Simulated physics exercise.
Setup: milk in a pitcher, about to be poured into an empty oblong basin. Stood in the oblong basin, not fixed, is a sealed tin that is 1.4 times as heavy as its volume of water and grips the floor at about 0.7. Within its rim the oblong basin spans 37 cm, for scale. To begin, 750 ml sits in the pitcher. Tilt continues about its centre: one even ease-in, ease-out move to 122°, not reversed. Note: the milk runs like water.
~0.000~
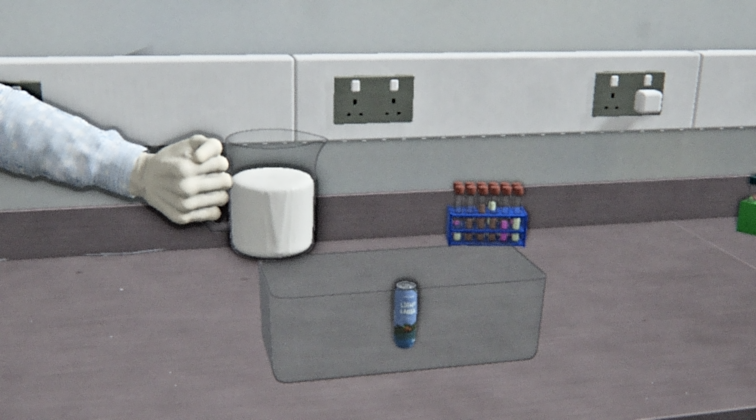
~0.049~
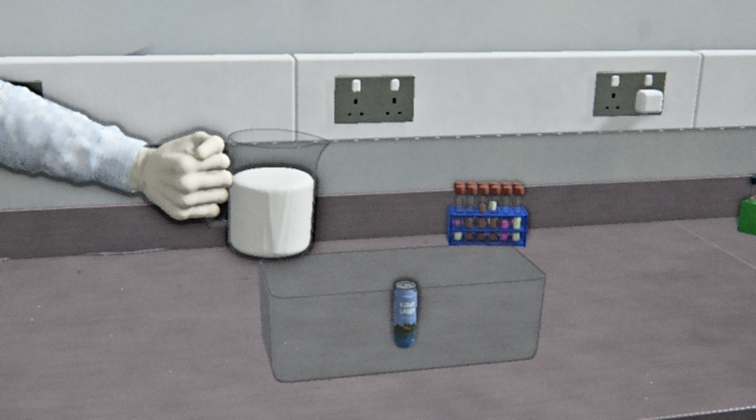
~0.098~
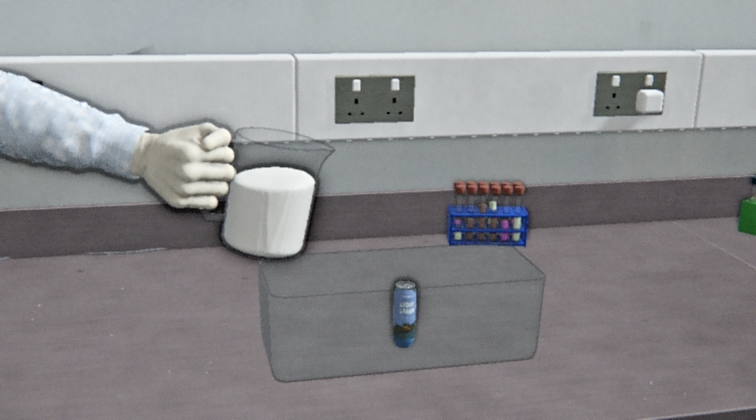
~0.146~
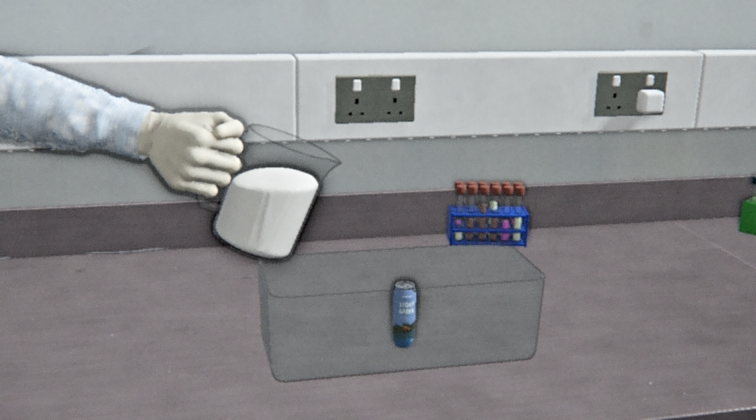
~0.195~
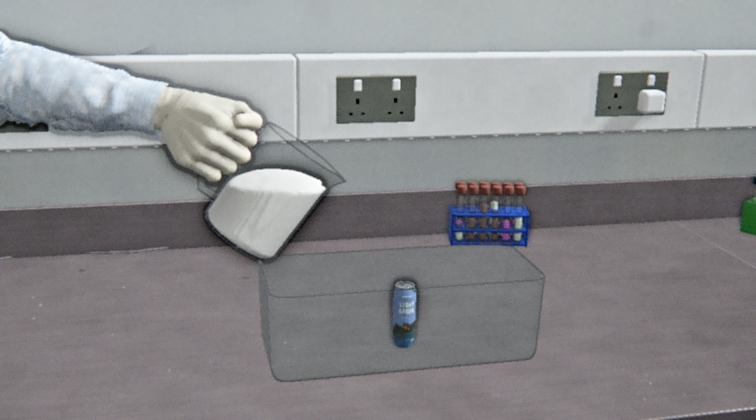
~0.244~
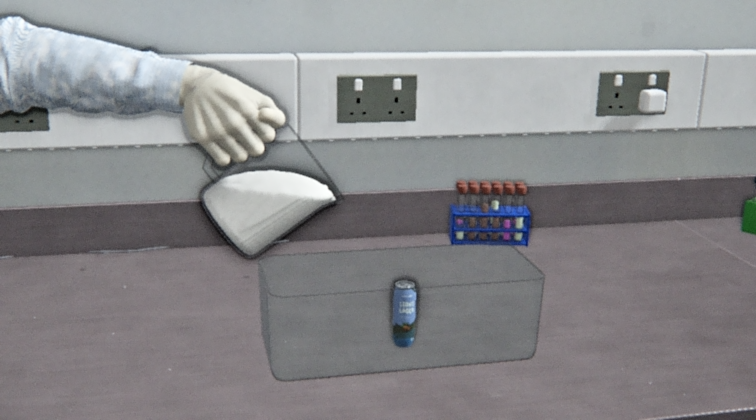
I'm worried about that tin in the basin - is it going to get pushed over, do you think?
No - looks to me like it holds out.
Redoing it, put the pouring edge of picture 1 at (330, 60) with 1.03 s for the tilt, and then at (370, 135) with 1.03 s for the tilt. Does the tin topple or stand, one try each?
In the first try it comes down; in the second it comes down.
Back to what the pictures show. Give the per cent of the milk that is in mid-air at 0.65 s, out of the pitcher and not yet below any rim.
Close to 5 in every hundred parts.
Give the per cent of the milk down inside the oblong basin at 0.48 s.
Estimate - around 32 in a hundred parts.
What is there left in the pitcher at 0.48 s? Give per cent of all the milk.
About 50 percent.
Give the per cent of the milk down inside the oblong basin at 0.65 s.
Roughly 88 percent of it.
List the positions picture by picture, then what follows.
In the first picture, it leans 0°; its right rim is at (328, 138); the milk meets the walls at (230, 179) and (312, 175); the oblong basin's rim runs from (264, 279) to (528, 261); the tin's top is at (406, 288).
In the second picture, it leans 3°; its right rim is at (330, 141); the milk meets the walls at (230, 179) and (312, 175).
In the third picture, it leans 10°; its right rim is at (335, 148); the milk meets the walls at (231, 180) and (313, 176).
In the fourth picture, it leans 21°; its right rim is at (342, 161); the milk meets the walls at (229, 185) and (317, 178).
In the fifth picture, it leans 36°; its right rim is at (347, 180); the milk meets the walls at (217, 196) and (323, 182).
In the sixth picture, it leans 53°; its right rim is at (346, 201); the milk meets the walls at (208, 188) and (330, 189).
After 0.48 s the tilt is 119° and 50 per cent is still to pour; the tin stands where it began.
After 0.65 s the tilt is 122° and 6 per cent is still to pour; the tin stands where it began.
After 0.83 s the tilt is 122° and 0 per cent is still to pour; the tin stands where it began.
After 1.03 s the tilt is 122° and 0 per cent is still to pour; the tin stands where it began.
In the end the tin stands where it began.
